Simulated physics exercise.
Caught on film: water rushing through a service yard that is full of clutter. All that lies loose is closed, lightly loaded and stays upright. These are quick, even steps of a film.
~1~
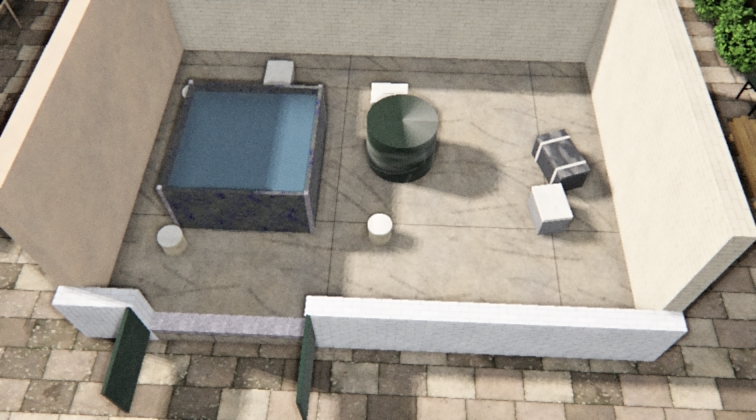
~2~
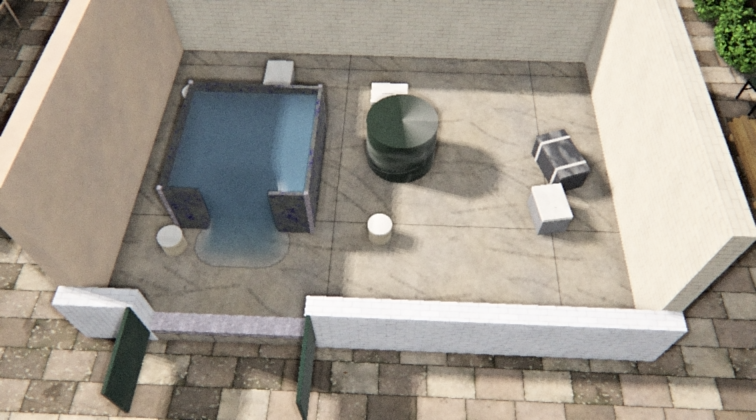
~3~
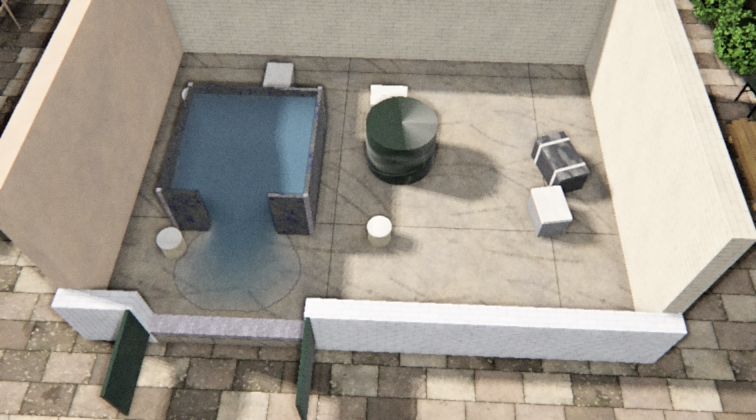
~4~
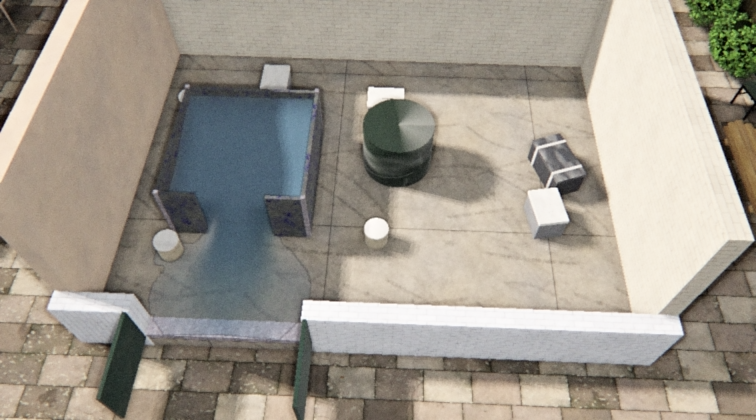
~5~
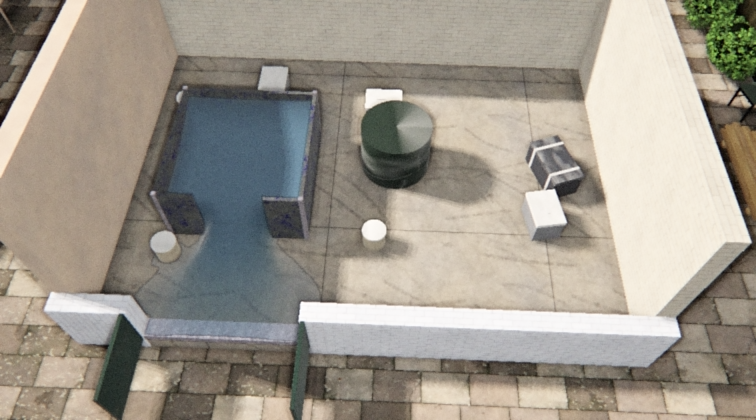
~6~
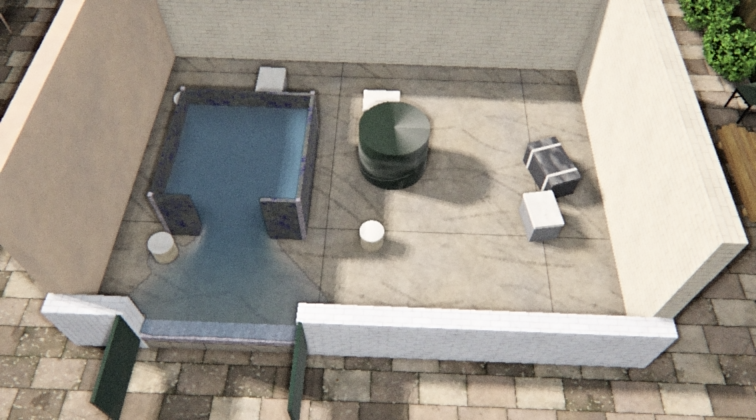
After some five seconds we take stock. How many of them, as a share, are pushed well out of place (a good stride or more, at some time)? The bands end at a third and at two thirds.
That comes to under a third.
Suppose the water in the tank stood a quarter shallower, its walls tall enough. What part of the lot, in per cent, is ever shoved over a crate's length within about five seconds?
Close to 10 %.
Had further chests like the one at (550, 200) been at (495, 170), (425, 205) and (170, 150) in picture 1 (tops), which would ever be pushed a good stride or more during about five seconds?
As listed: Never so far, no, shifted that much.
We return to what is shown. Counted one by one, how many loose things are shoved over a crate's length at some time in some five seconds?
That makes 1.
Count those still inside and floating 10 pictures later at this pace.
The number is 0.
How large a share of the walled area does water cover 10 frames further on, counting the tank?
Some 35 per cent.
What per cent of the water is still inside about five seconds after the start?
Near 42 in a hundred.
A moment on, 0 of 7 are well off their spots; 0 afloat.
Next, 0 of 7 are well off their spots; 0 afloat.
Later, 1 of 7 are well off their spots; 1 afloat.
In the end, 1 of 7 are well off their spots, and 1 have been at some point; 1 afloat.
